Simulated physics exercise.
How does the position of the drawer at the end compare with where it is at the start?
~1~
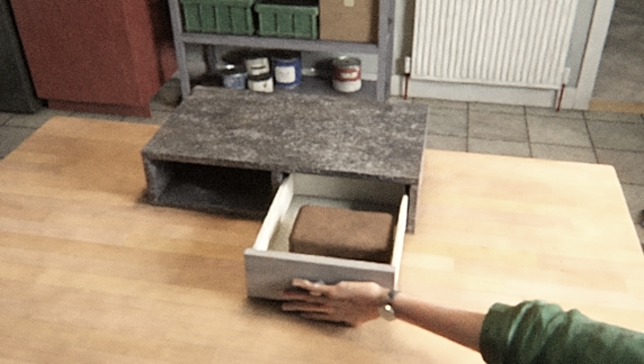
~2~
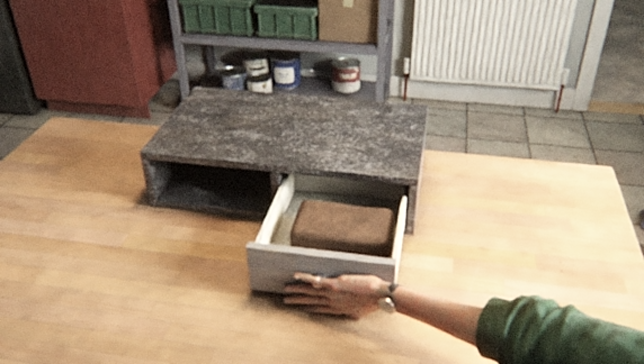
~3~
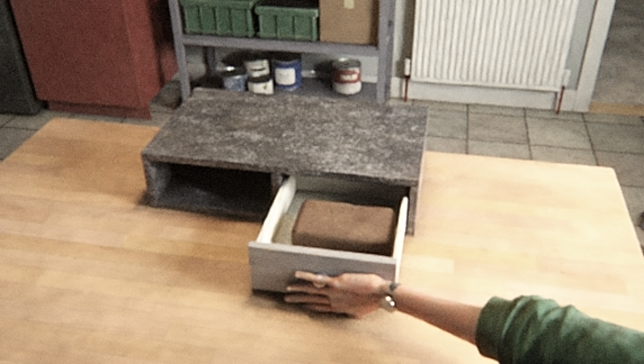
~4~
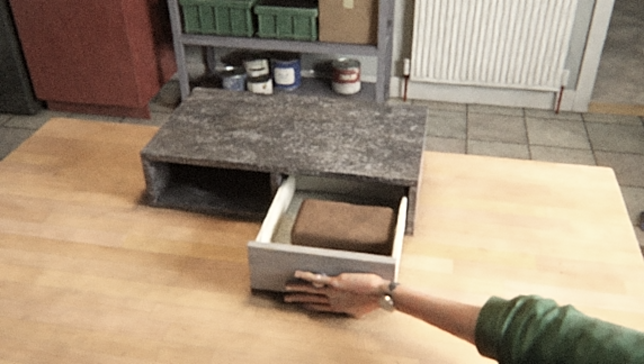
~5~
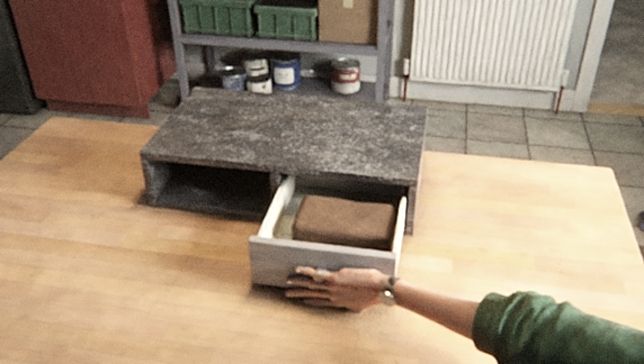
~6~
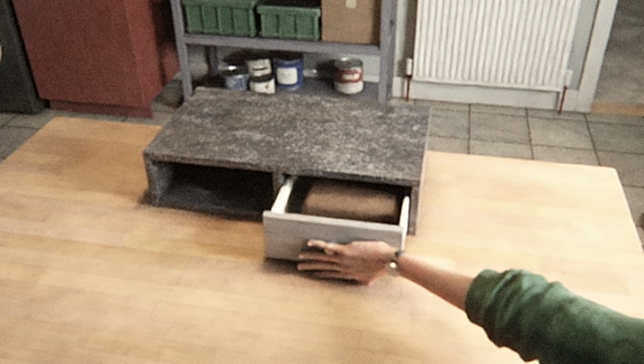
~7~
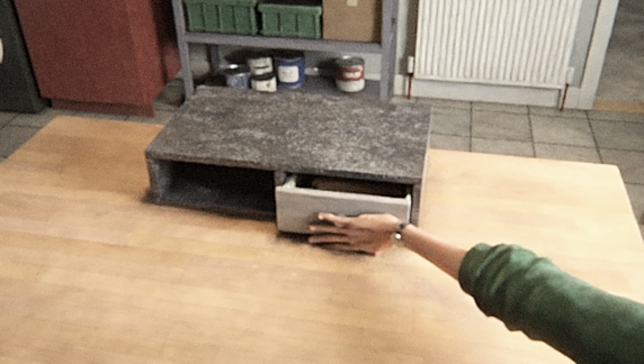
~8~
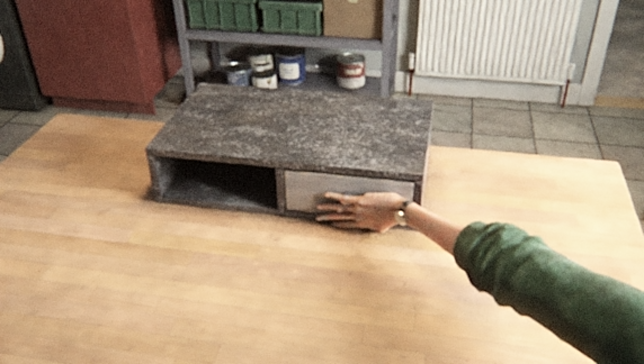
At the start the drawer sticks out from the right side of the cabinet toward the viewer, while at the end it is all the way in, with its front flush with the cabinet.
